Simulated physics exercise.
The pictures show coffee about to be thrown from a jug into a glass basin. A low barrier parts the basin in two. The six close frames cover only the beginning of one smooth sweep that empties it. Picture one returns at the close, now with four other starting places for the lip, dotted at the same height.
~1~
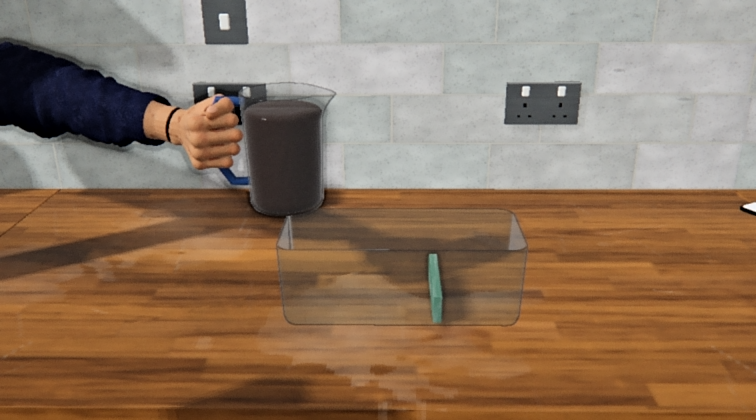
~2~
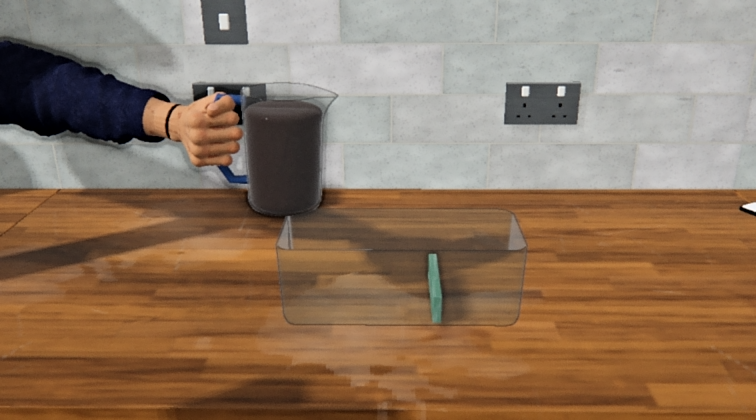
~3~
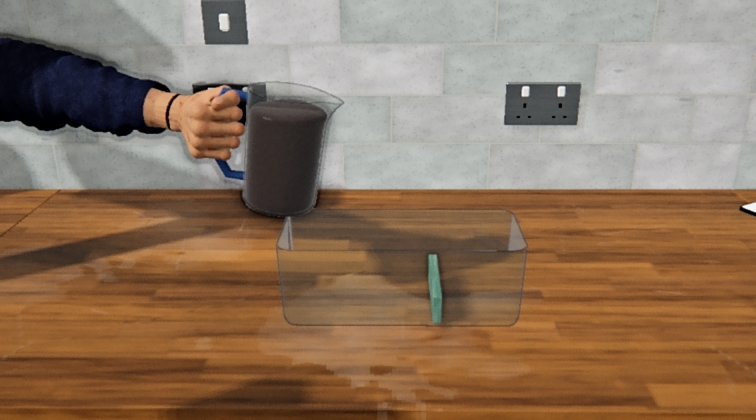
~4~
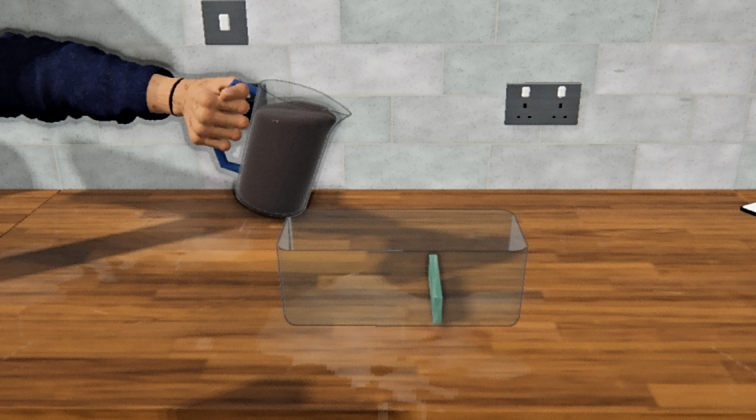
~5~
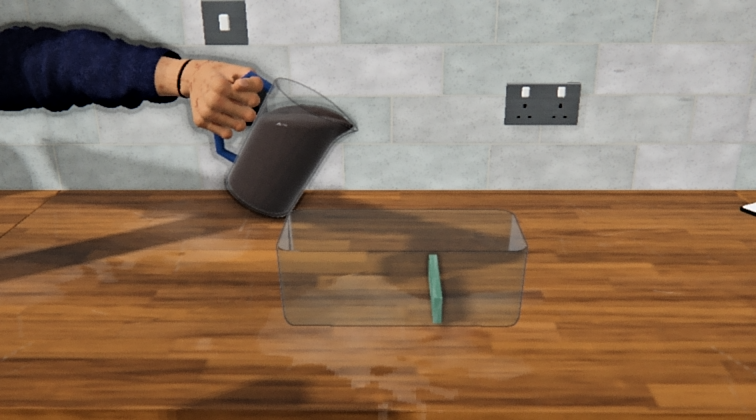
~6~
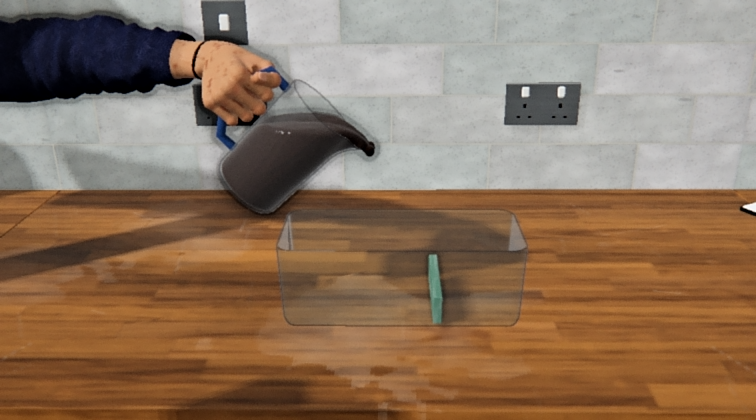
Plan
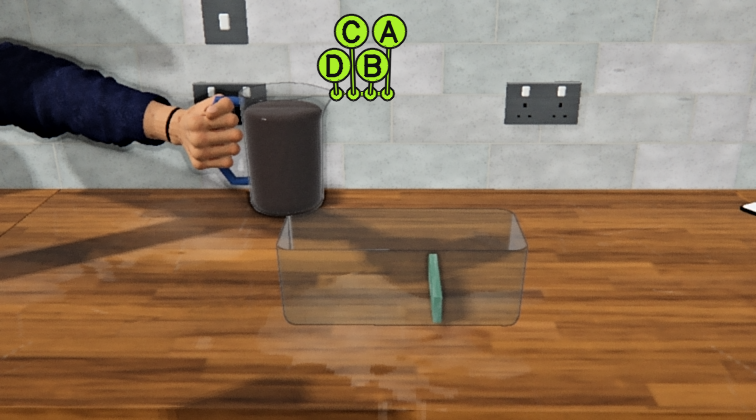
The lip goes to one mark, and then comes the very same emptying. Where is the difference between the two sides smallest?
Dot A does it best.
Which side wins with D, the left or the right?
The left one.
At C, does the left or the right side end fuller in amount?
The left side.
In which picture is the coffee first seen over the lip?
In picture 6.
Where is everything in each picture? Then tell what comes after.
In the first frame, upright, lip at (335, 93); basin from (284, 321) to (519, 322); top of the wall at (435, 274); nothing has left yet.
In the second frame, tipped about 2°, lip at (337, 95); nothing has left yet.
In the third frame, tipped about 8°, lip at (342, 102); nothing has left yet.
In the fourth frame, tipped about 18°, lip at (350, 113); nothing has left yet.
In the fifth frame, tipped about 31°, lip at (357, 129); nothing has left yet.
In the sixth frame, tipped about 46°, lip at (360, 148); coffee is over the lip, down to (370, 153).
In lime, A at (387, 93); B at (370, 93); C at (353, 93); D at (336, 93).
With A, about 53 % ends left of the wall and 46 % right of it.
With B, about 75 % ends left of the wall and 21 % right of it; 4 % is lost outside.
With C, about 89 % ends left of the wall and 7 % right of it; 4 % is lost outside.
With D, about 90 % ends left of the wall and 8 % right of it.
